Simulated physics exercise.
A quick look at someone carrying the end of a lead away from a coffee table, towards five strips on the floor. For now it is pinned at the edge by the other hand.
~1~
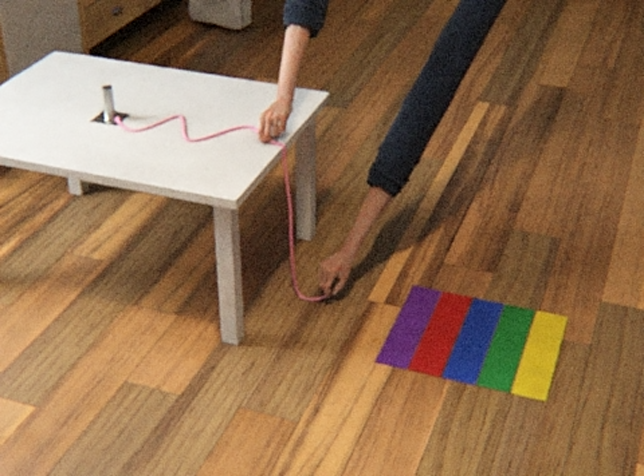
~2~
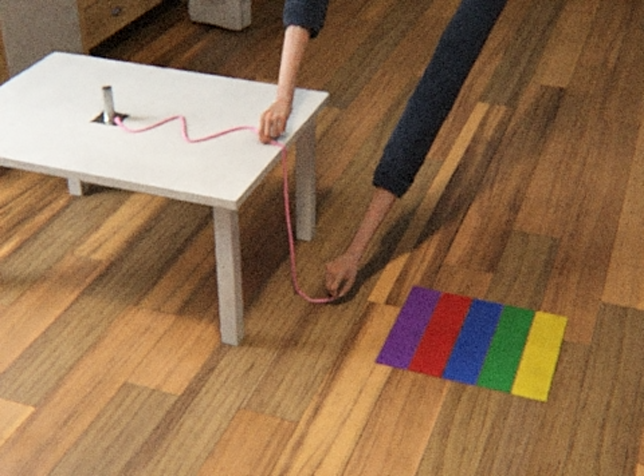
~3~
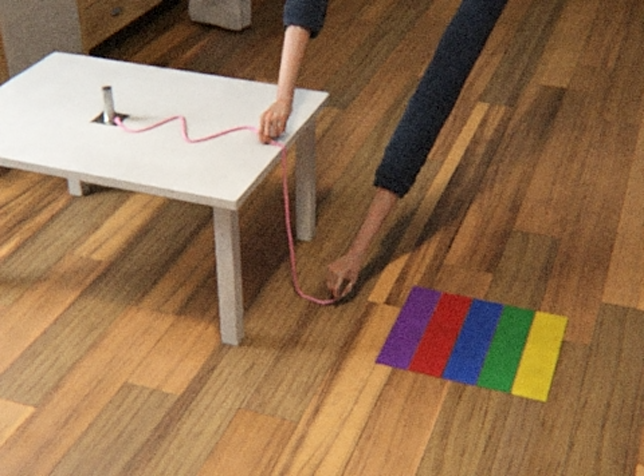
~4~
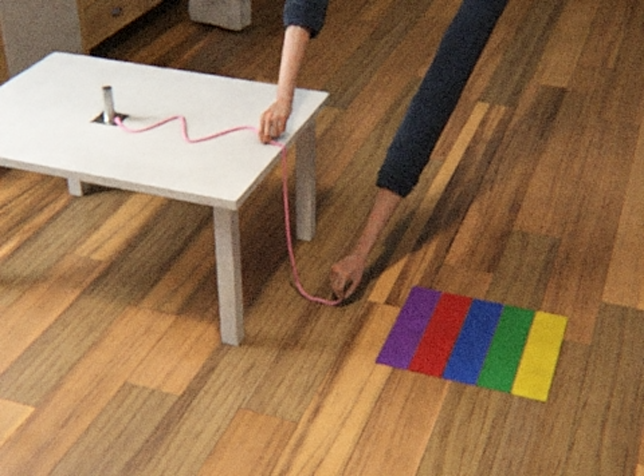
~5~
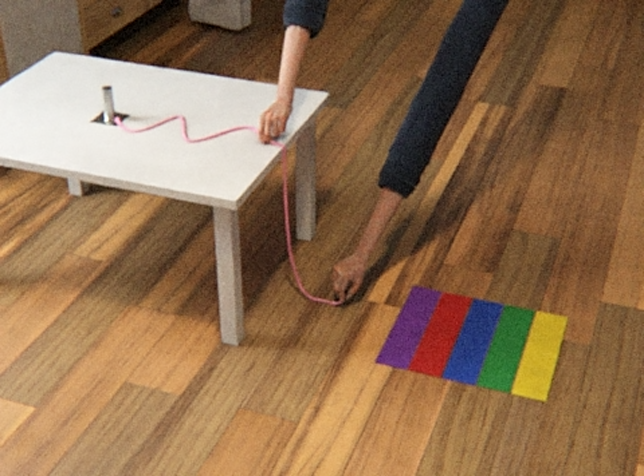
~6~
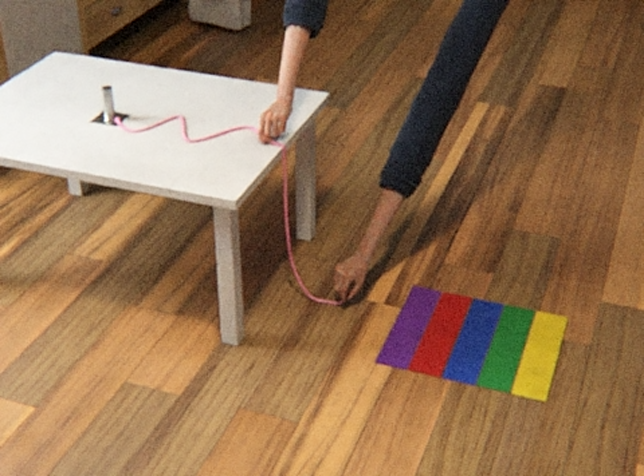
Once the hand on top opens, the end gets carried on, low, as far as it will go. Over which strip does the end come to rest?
Over the yellow strip.
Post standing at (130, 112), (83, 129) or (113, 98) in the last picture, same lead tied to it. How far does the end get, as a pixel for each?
Try by try: (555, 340), (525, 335) and (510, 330).
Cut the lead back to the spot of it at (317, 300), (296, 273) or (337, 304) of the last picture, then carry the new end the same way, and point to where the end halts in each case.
About (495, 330) first, then about (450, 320), and finally about (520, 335).
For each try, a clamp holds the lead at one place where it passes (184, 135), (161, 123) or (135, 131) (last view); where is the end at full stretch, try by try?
(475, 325), (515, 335), (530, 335).
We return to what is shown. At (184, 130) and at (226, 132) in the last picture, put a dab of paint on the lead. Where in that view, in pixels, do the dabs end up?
At (229, 137) for the first, at (293, 153) for the second.
A little later, end near (487, 327); over blue.
Next, end near (523, 335); over green.
When it is tight, end near (544, 339); over yellow. It gets as far as the yellow strip.
